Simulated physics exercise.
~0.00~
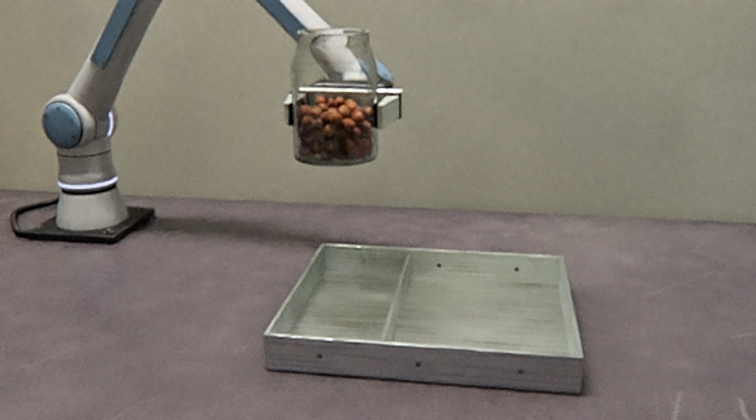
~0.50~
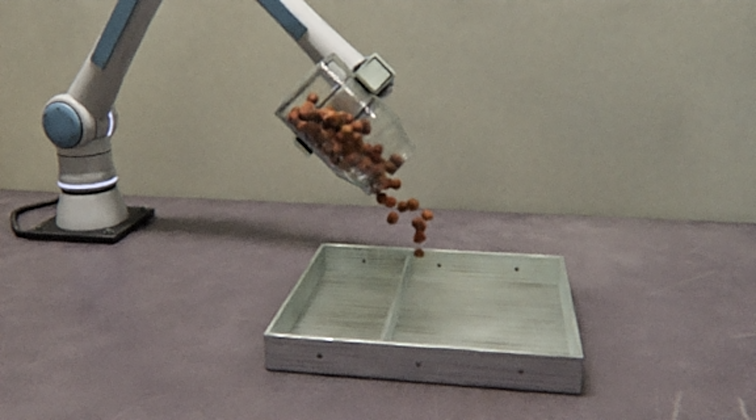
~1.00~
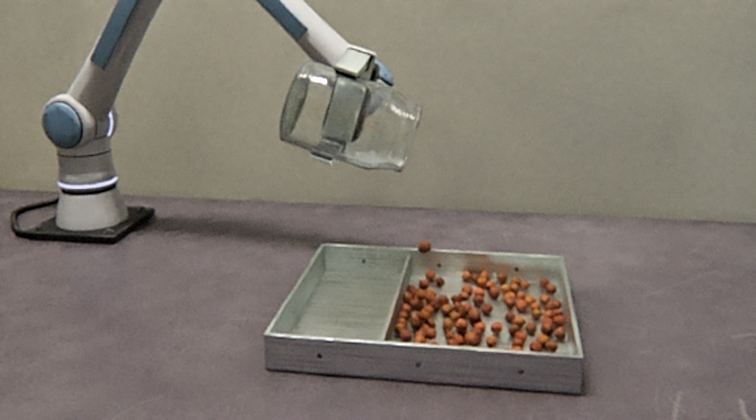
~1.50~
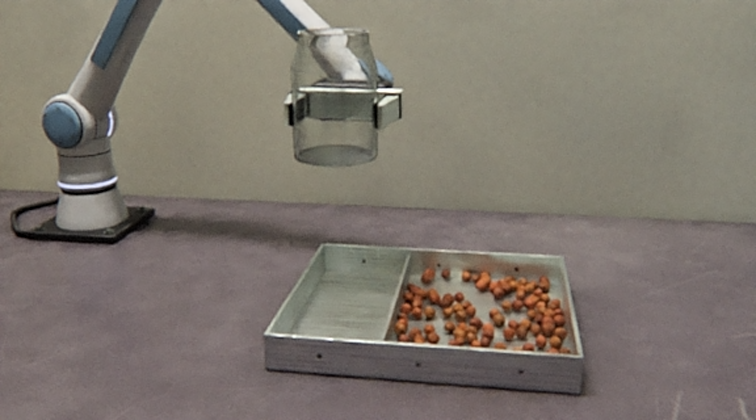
In this clip, a robot arm holding a clear jar of round brown nuts tips it to the right, pouring them into the larger right-hand section of a divided tray, then turns the empty jar upright while the left section stays empty.
